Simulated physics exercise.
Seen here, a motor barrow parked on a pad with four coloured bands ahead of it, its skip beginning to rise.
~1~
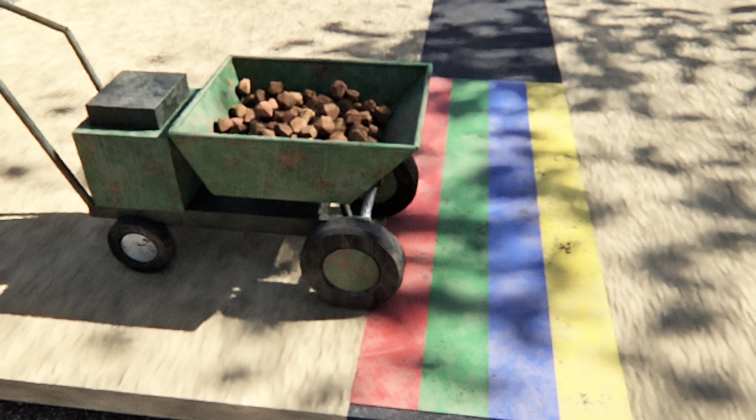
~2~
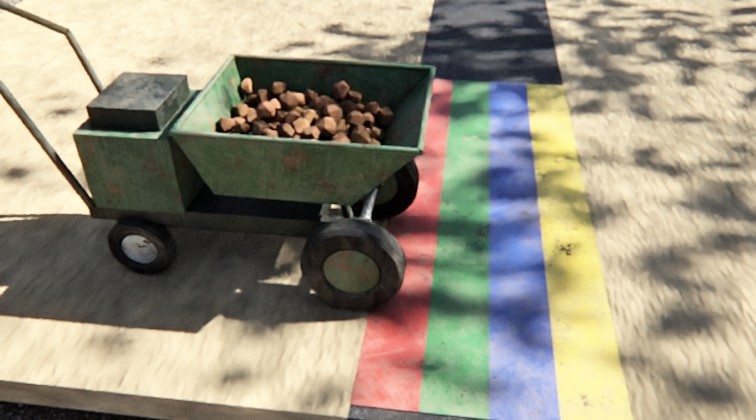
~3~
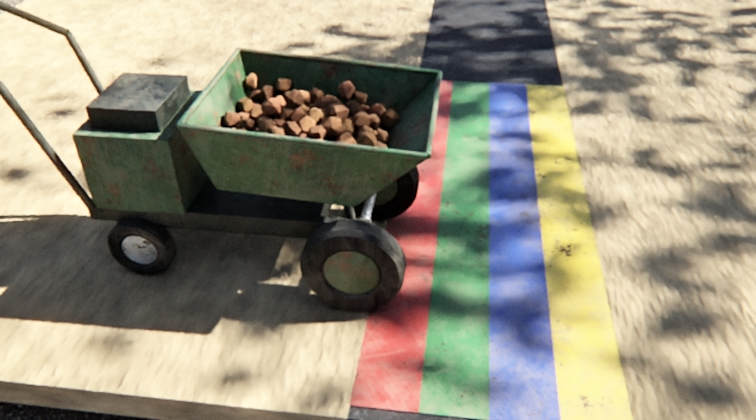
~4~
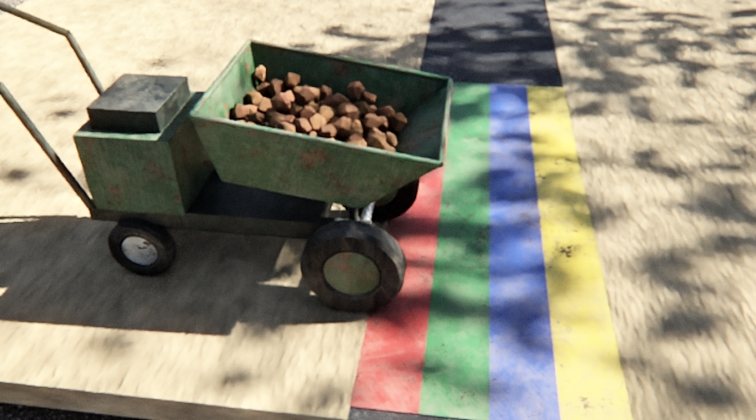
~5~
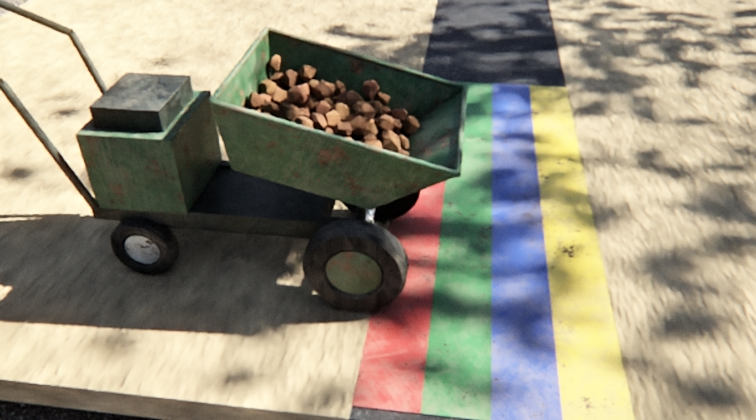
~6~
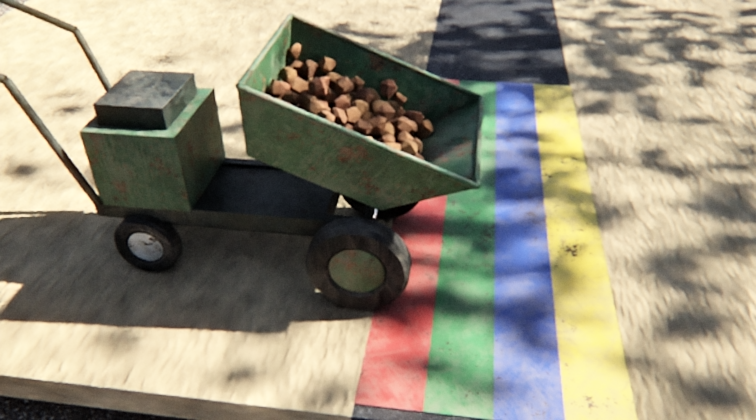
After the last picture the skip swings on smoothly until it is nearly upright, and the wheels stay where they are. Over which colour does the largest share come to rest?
The heap favours the yellow strip.
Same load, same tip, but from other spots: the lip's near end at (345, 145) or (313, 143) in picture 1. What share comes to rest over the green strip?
Roughly 30 per cent, and 40 per cent.
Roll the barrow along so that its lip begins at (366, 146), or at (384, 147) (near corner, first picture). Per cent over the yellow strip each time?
About 10 and 20 per cent.
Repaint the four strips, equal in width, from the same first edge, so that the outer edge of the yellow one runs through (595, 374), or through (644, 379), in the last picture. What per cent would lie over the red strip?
Near 0 % and 0 %.
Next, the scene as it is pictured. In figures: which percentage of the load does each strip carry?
Red strip near 0; green strip near 0; blue strip near 25; yellow strip near 35.
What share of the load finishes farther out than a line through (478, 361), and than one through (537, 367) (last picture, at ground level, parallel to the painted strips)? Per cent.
Roughly 70 per cent, and 60 per cent.
Shortly afterwards, skip tipped steeply; the whole lot in the skip.
Next, skip tipped right over; near two thirds in the skip; near a quarter over the blue strip; near a quarter over the yellow strip; only a few off the paint.
Some moments later, skip tipped right over; near a third in the skip; near a quarter over the blue strip; near a third over the yellow strip; a little off the paint.
In the end, skip tipped right over; near a third in the skip; none at all over the red strip; none at all over the green strip; near a quarter over the blue strip; near a third over the yellow strip; a little off the paint.
